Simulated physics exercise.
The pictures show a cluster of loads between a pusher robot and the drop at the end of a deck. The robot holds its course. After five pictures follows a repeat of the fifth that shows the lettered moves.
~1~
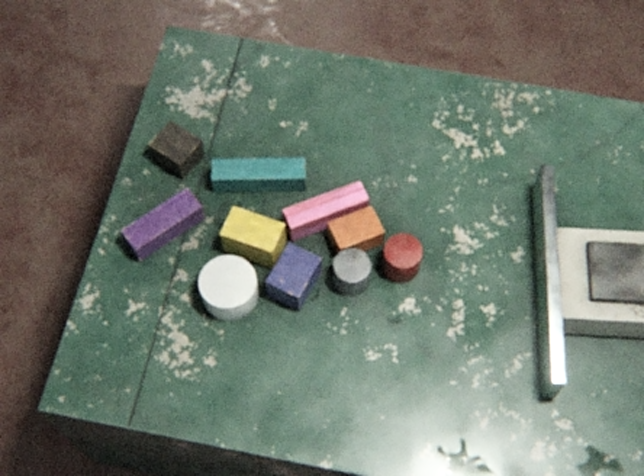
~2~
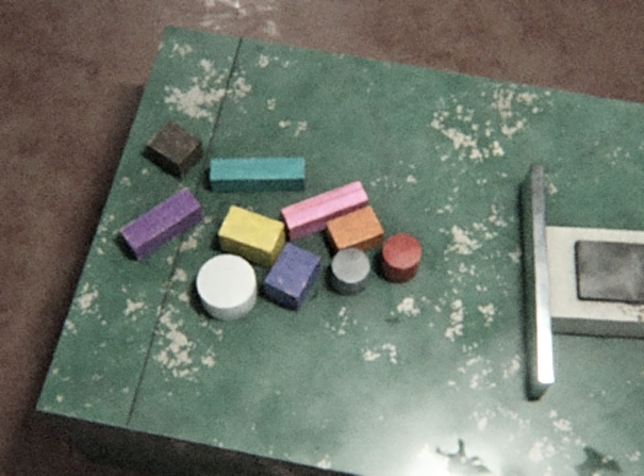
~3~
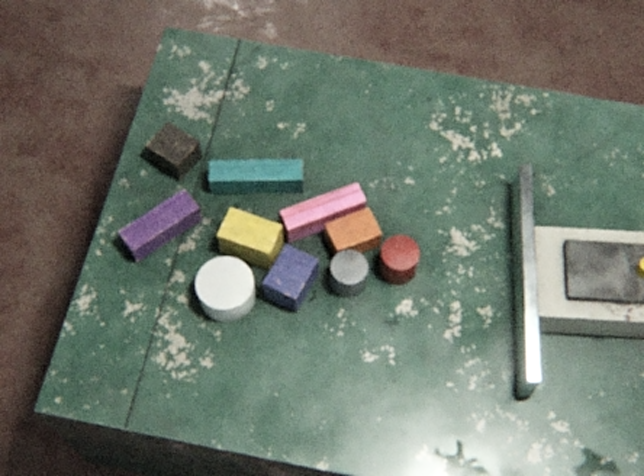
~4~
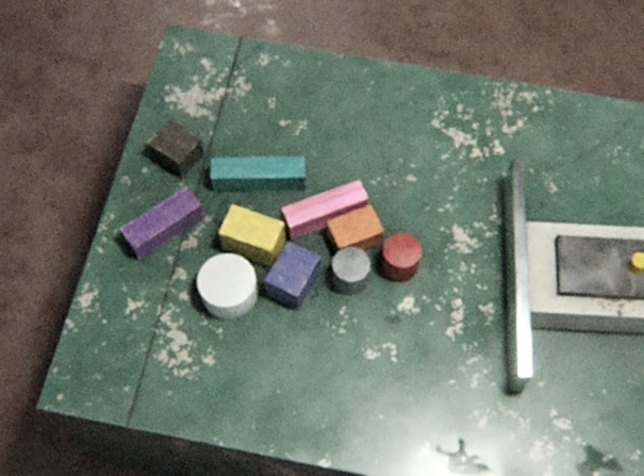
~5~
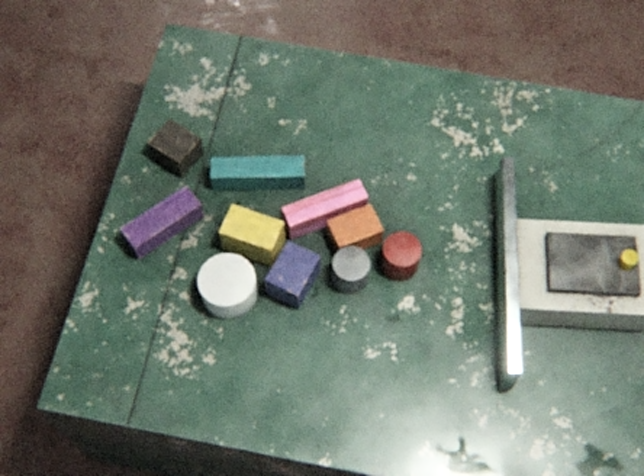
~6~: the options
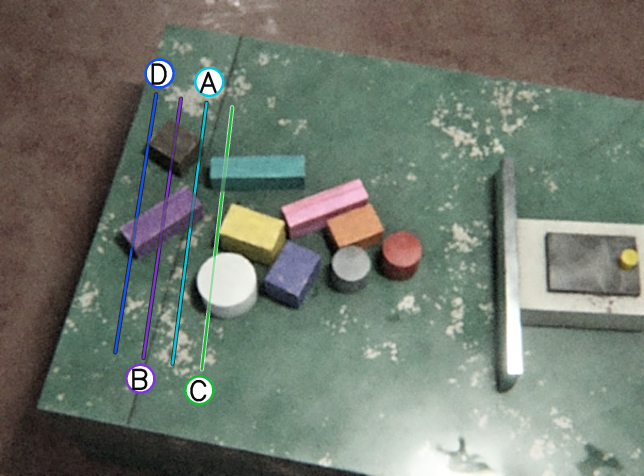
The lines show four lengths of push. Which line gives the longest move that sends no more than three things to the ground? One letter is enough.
It can go as far as B.
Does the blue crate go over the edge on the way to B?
No.
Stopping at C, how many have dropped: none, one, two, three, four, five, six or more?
The count is none.
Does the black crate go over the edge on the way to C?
No.
On the marked copy, A at (191, 225); B at (163, 220); C at (218, 230); D at (137, 215).
Following B. Soon after the start, robot (456, 239); grey canister (330, 285); red canister (356, 260).
Later, robot (329, 217); black crate (168, 146); purple bar (157, 219).
In the end, robot (232, 199); white canister over the edge; purple bar over the edge; two fallen.
As for the rest, A is within the limit but short; C is within the limit but short; D drops five.
